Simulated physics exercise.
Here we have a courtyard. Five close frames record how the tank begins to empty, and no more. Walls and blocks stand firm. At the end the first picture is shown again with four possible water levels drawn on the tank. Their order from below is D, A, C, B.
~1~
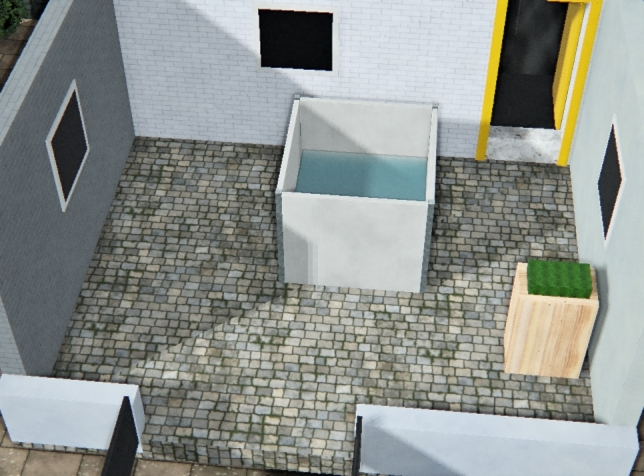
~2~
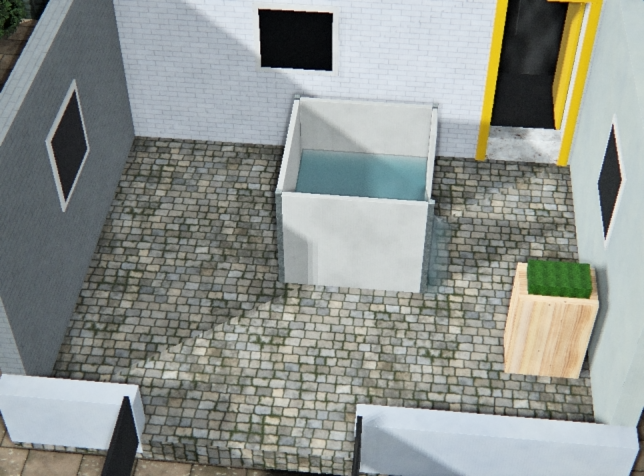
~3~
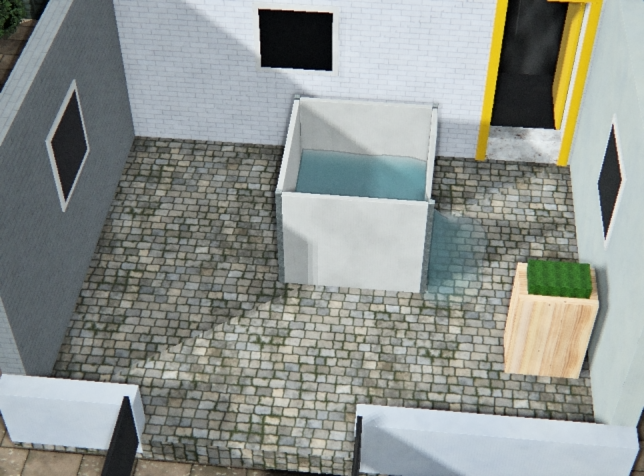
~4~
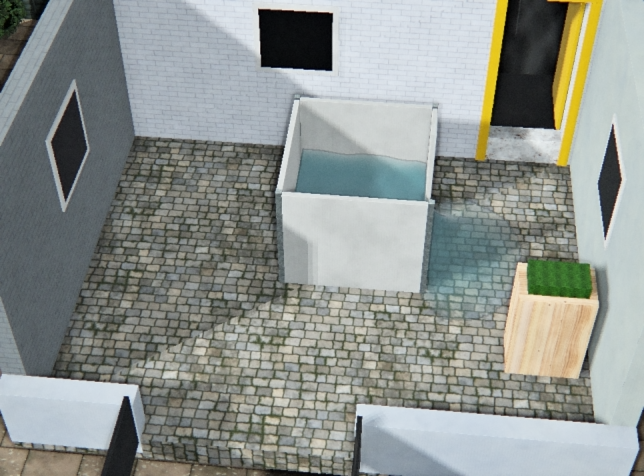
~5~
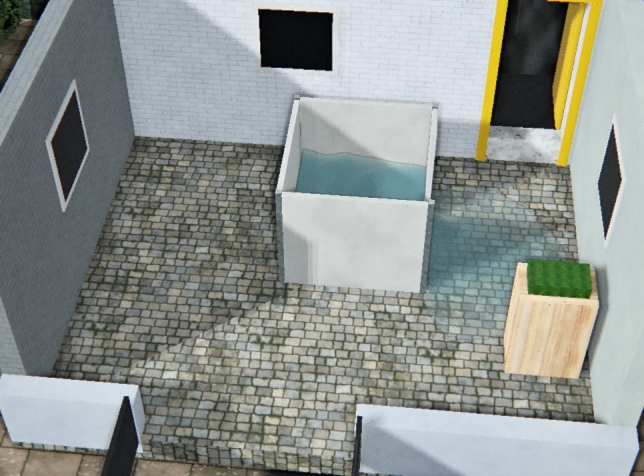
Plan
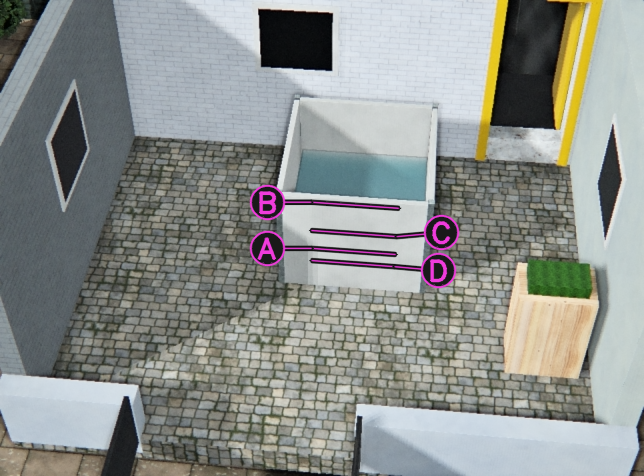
To begin with, teal water lies level in an open-topped pale tank in a cobbled courtyard, with a wooden planter to the right. Water then emerges at the tank's right side and spreads thinly over the cobbles towards the planter and right wall, while the surface inside ripples and lowers slightly.
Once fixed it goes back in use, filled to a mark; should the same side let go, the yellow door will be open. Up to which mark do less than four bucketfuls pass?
The limit is C.
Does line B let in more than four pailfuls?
Yes.
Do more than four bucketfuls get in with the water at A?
No, that is safe.
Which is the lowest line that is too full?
B.
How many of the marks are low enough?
Three of them.
On the marked copy, A at (353, 251); B at (354, 205); C at (353, 233); D at (353, 263); from the bottom up D, A, C, B.
With A, nothing gets over.
With B, about 14 bucketfuls get in.
With C, a bucket or two gets in.
With D, nothing gets over.
